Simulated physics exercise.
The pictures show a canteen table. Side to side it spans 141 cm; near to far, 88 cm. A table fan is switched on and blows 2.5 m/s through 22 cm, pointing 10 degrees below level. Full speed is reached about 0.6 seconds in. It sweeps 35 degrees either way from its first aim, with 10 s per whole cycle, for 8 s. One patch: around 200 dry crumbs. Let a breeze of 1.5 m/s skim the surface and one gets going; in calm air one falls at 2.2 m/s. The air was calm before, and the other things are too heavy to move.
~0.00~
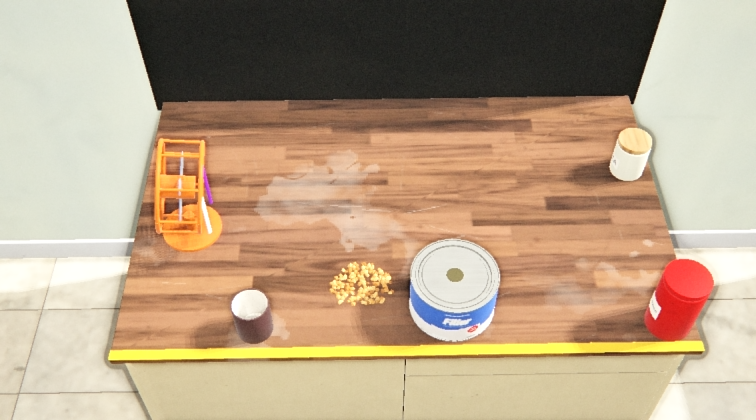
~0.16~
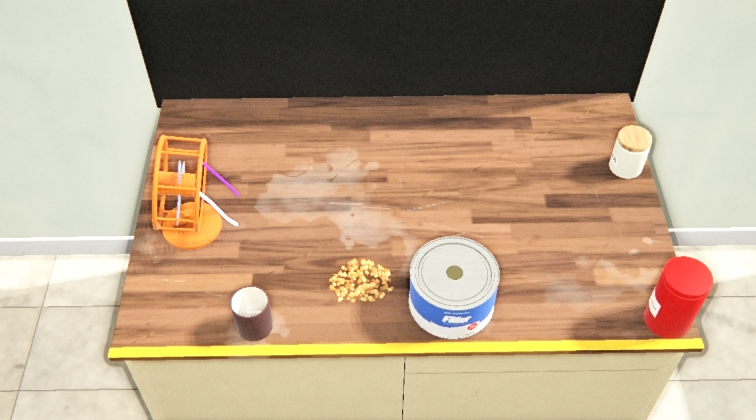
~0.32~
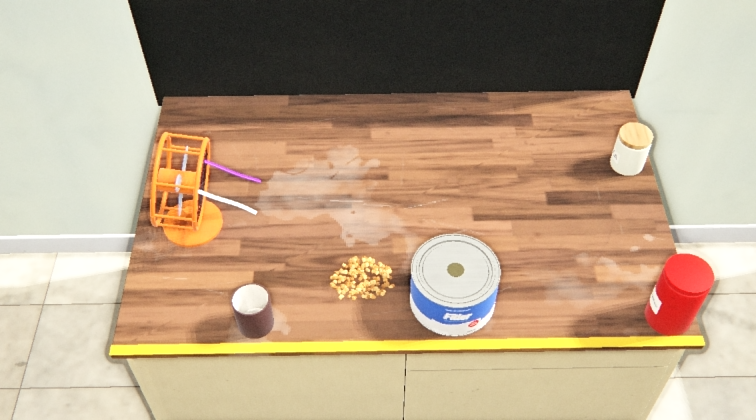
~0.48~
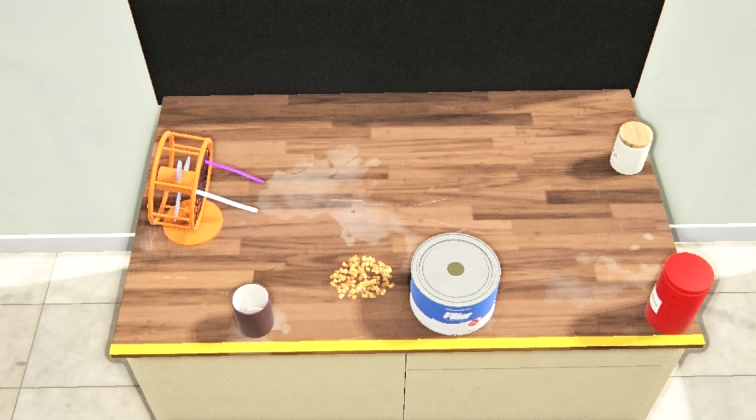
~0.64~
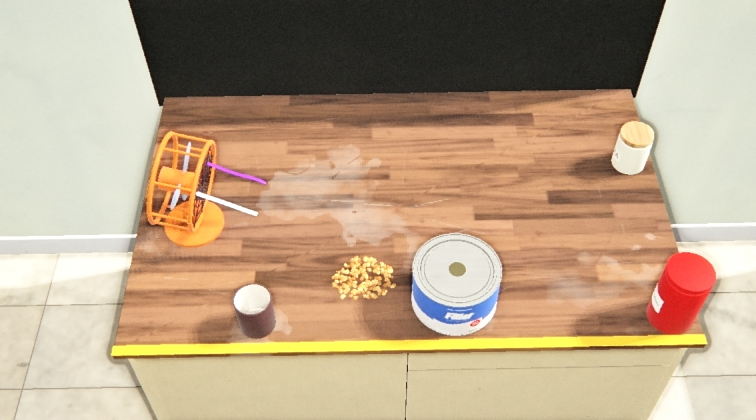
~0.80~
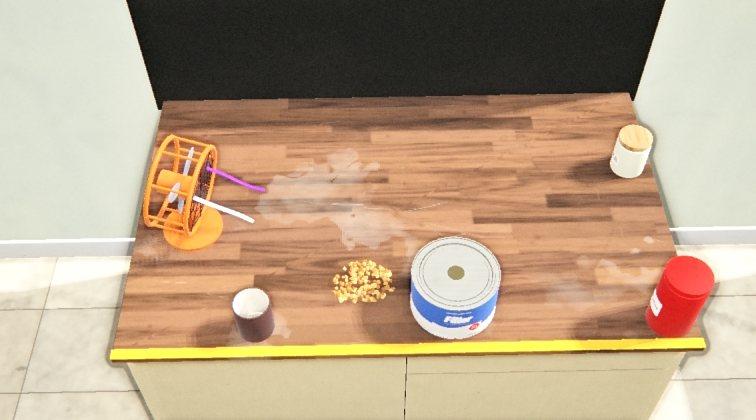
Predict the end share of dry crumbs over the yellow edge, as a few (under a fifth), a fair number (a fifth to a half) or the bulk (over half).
The dry crumbs over the yellow edge are the bulk, over half.
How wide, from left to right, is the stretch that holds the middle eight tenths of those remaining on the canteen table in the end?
Spread, left to right: Approx. 10 cm.
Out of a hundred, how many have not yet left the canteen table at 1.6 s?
Close to 50 in a hundred remain at that time.
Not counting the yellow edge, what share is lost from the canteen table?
About 10 %.
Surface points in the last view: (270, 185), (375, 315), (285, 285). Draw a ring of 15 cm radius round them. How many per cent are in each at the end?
Taking the spots one by one, around 0 %, 25 % and 0 %.
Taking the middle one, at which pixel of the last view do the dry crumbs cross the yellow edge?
The middle crossing sits close to (400, 354) in the last picture.
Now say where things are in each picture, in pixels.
In the first picture, the middle of the dry crumbs is near (360, 284), none has stirred yet and the mouth of the table fan is at (181, 187).
In the second picture, the middle of the dry crumbs is near (359, 282), none has stirred yet and the yellow edge is centred on (407, 353).
In the third picture, the middle of the dry crumbs is near (360, 279), none has stirred yet, the top of a large tin is at (456, 269) and the top of a mug is at (251, 299).
In the fourth picture, the middle of the dry crumbs is near (360, 279), none has stirred yet and the head of the table fan has turned about 10 degrees towards the front.
In the fifth picture, the middle of the dry crumbs is near (362, 279) and none has stirred yet.
In the sixth picture, the middle of the dry crumbs is near (365, 281), about 1 % have left their places and the head of the table fan has turned about 17 degrees towards the front.
After 1.6 s, 54 % are still on the top, 46 % are over the yellow edge; the middle of those left on the top is near (393, 286).
After 2.6 s, 32 % are still on the top, 62 % are over the yellow edge; the middle of those left on the top is near (394, 281).
After 4.4 s, 27 % are still on the top, 63 % are over the yellow edge; the middle of those left on the top is near (395, 282).
After 8.0 s, at the end, 64 % are over the yellow edge; the middle of those left on the top is near (396, 287).
